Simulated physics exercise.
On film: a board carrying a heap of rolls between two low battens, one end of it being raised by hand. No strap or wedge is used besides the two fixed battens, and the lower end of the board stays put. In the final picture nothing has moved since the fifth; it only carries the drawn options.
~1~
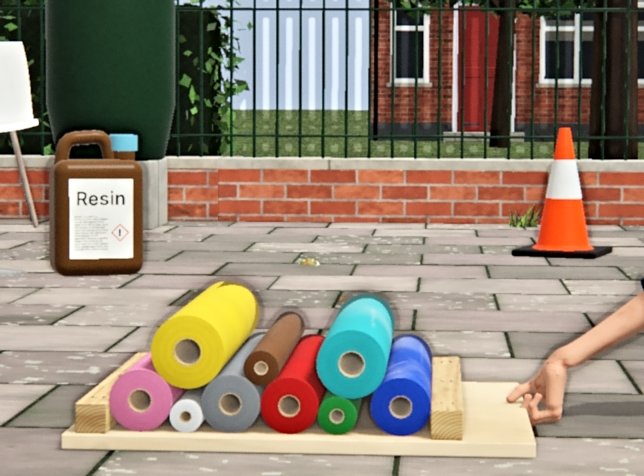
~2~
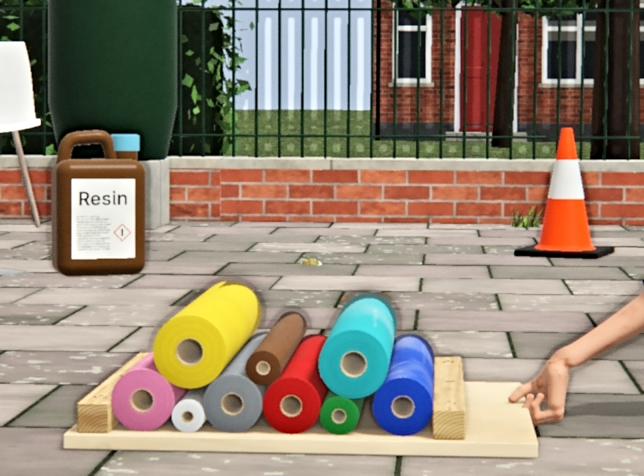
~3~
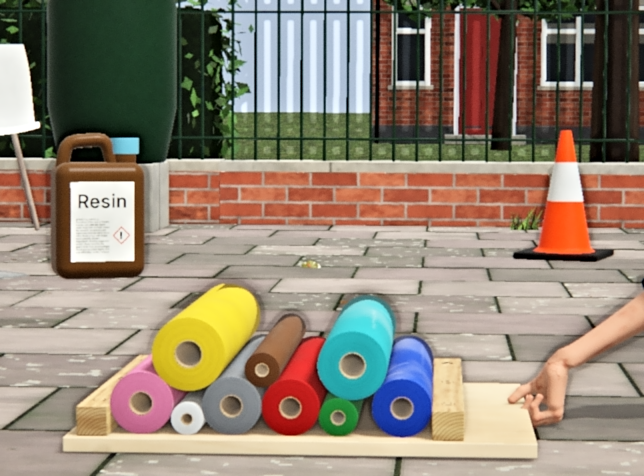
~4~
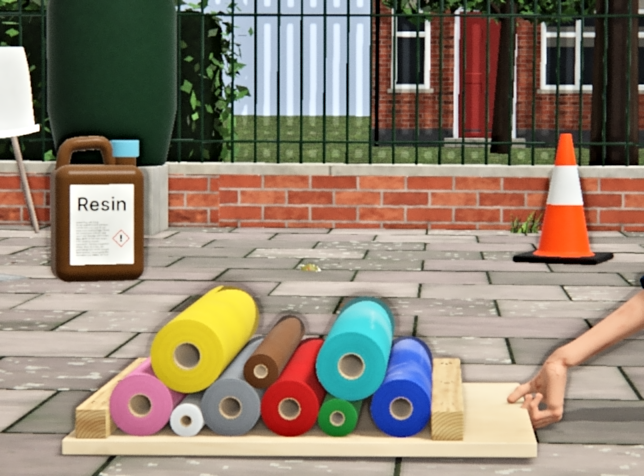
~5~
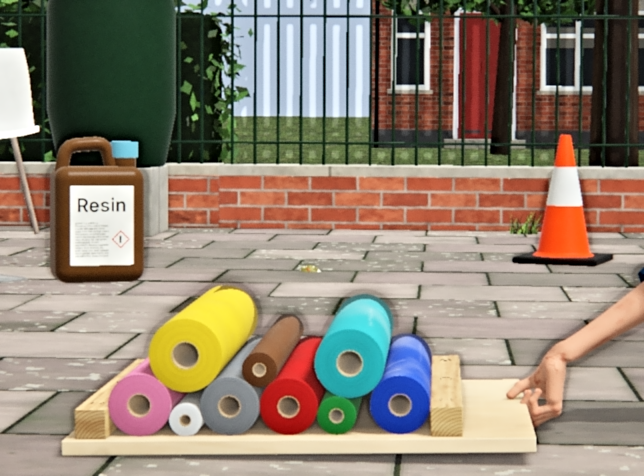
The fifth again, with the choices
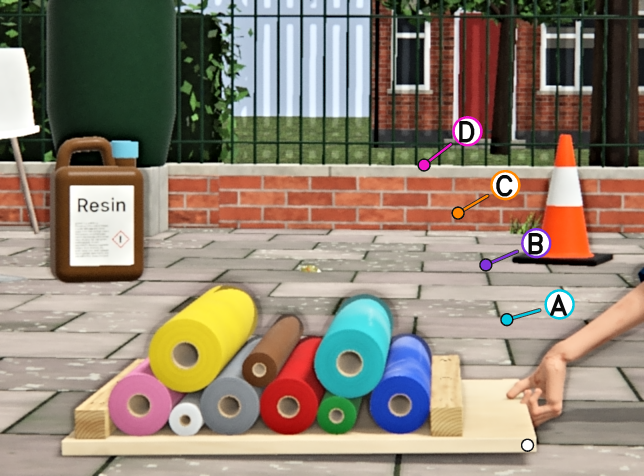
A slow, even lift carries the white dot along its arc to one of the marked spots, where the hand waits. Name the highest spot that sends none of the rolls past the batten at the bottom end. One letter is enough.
Mark D is as high as it can go.
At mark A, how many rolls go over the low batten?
It comes to none.
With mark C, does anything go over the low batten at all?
No, at C.
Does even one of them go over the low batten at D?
At D: No.
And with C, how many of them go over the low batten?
At C the number is none.
On the copy, A at (507, 320); B at (486, 265); C at (458, 213); D at (424, 165); the white dot at (528, 445).
On D. First, board at 20°.
Then, board at 38°.
Finally, board at 38°, none over the low batten.
By contrast, A none over the low batten; B none over the low batten; C none over the low batten.
